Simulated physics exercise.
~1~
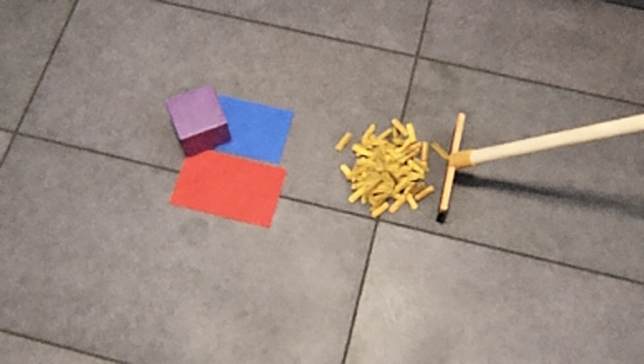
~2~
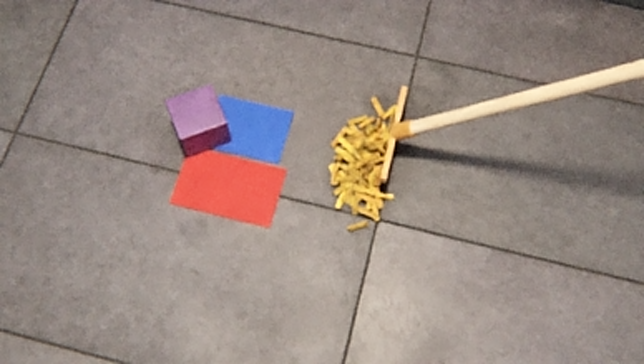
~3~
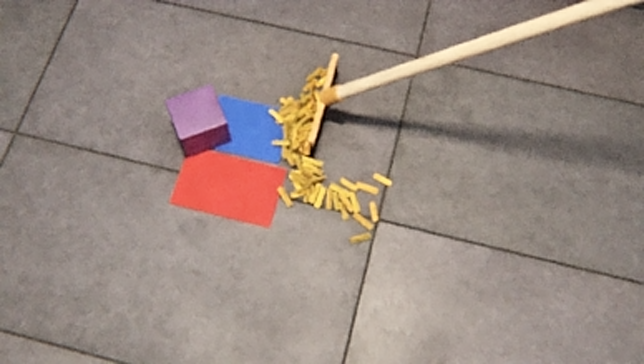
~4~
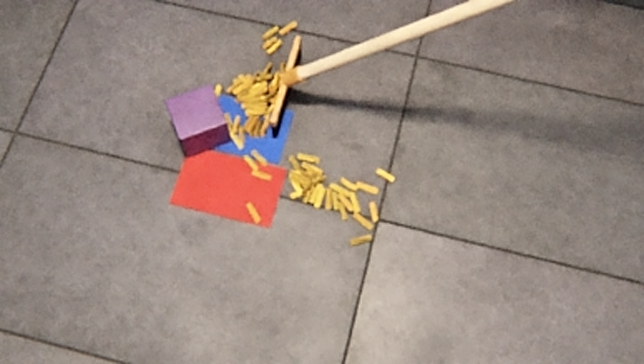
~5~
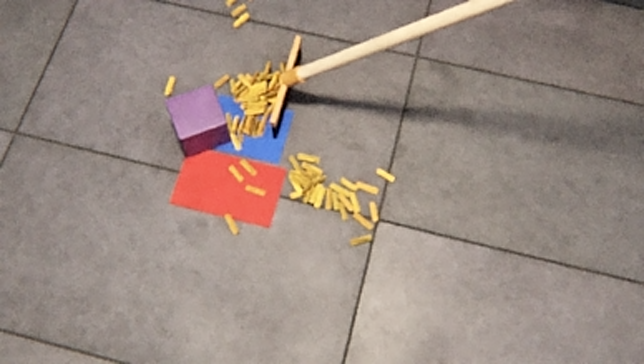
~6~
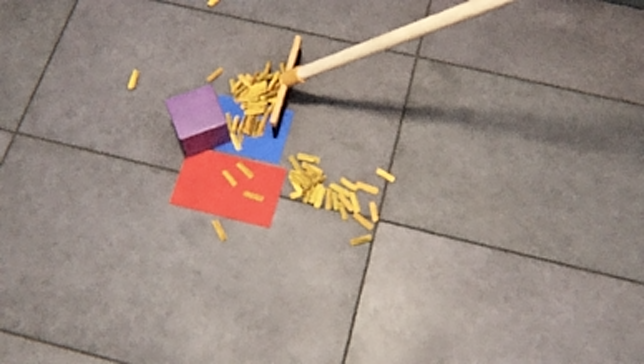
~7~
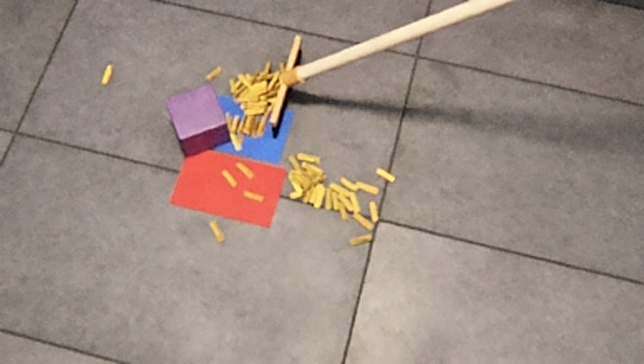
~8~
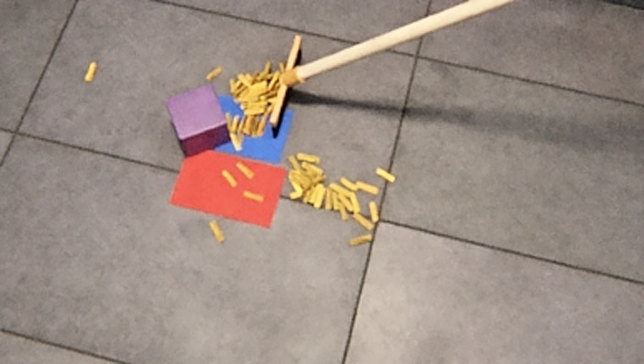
On a grey tiled floor, a squeegee pushes pasta left against a purple block, scattering pieces.
